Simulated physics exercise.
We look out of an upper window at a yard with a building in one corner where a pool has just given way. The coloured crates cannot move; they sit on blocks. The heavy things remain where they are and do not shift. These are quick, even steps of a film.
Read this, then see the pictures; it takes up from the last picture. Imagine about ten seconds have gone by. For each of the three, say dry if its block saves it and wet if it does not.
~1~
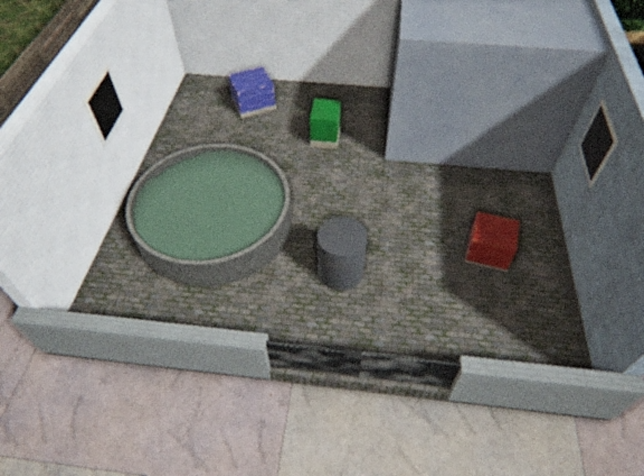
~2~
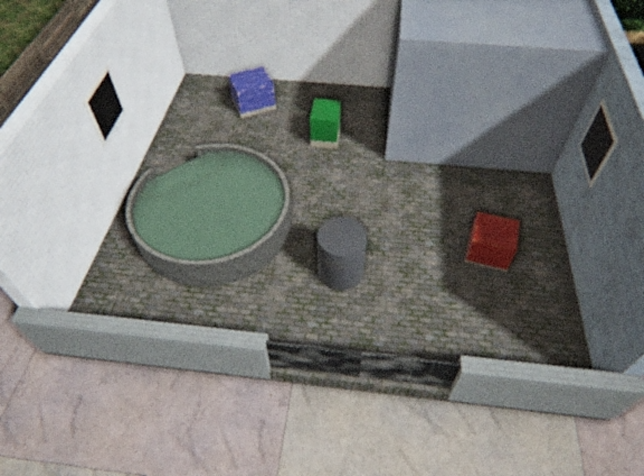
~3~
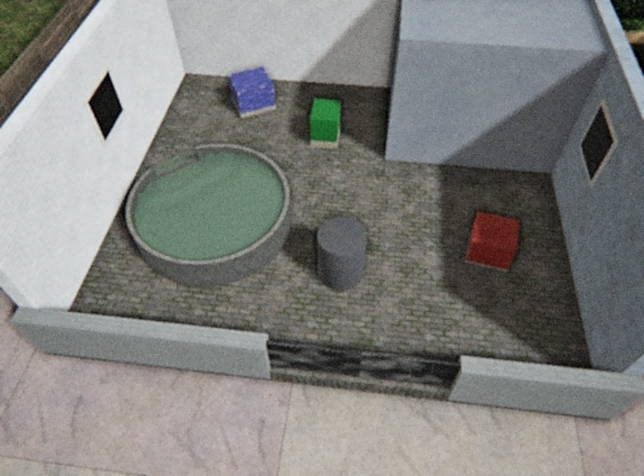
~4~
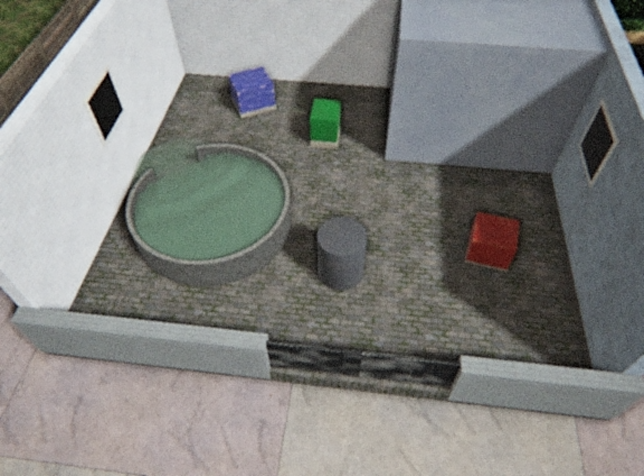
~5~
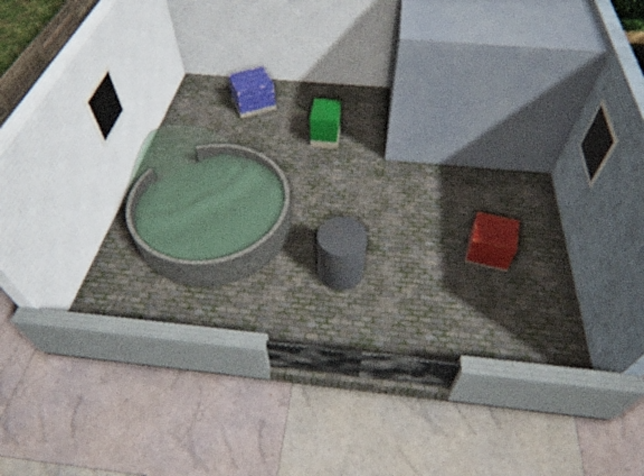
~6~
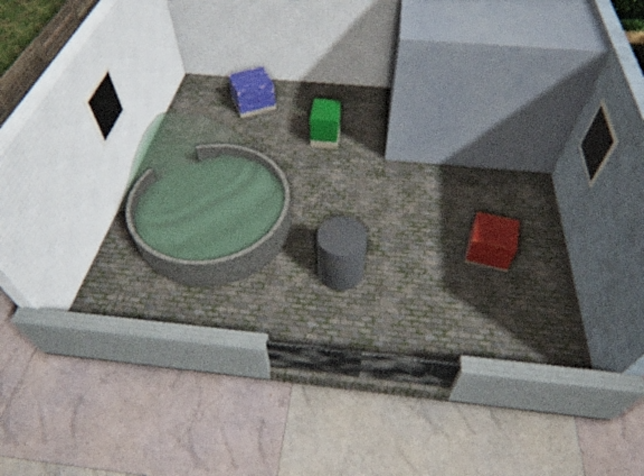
In order: The red crate is left wet, the blue crate is left wet, the green crate is left dry.
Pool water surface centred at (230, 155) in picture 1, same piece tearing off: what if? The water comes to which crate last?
It is the red crate.
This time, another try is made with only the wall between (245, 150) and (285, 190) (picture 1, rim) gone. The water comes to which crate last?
That would be the red crate.
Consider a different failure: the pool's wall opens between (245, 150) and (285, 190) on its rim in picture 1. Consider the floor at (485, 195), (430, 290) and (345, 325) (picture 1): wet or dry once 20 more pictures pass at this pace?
As listed: Covered, not flooded, free of water.
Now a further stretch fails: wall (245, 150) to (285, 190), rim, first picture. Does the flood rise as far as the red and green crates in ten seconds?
The red crate is reached; the green crate is reached.
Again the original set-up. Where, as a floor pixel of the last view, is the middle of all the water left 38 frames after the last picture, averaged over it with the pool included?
I'd put my finger on (232, 169).
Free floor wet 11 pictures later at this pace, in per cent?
About 20 %.
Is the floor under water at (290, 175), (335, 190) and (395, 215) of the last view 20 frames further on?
Going through them one by one, the first is spared, the second spared and the third spared.
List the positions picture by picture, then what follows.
The first frame shows the round pool at (210, 201) is whole and still.
In the second frame, water pours out on the round pool's far side and has run to a hidden place.
In the third frame, the front is at (143, 173), out from the gap on the round pool's far side.
In the fourth frame, water pours out on the round pool's far side and has run to (179, 140).
In the fifth frame, water pours out on the round pool's far side and has run to (159, 128).
In the sixth frame, water pours out on the round pool's far side and has run to (166, 114).
A moment on, water covers 15 % of the floor; the red crate not reached, the blue crate water round its plinth, the green crate not reached.
Next, water covers 20 % of the floor; the red crate not reached, the blue crate water round its plinth, the green crate not reached.
Then, water covers 30 % of the floor; the red crate not reached, the blue crate water round its plinth, the green crate water round its plinth.
Later, water covers 60 % of the floor; the red crate not reached, the blue crate water round its plinth, the green crate water round its plinth.
In the end, water covers 85 % of the floor; the red crate was topped, the blue crate was topped, the green crate stayed above the water.
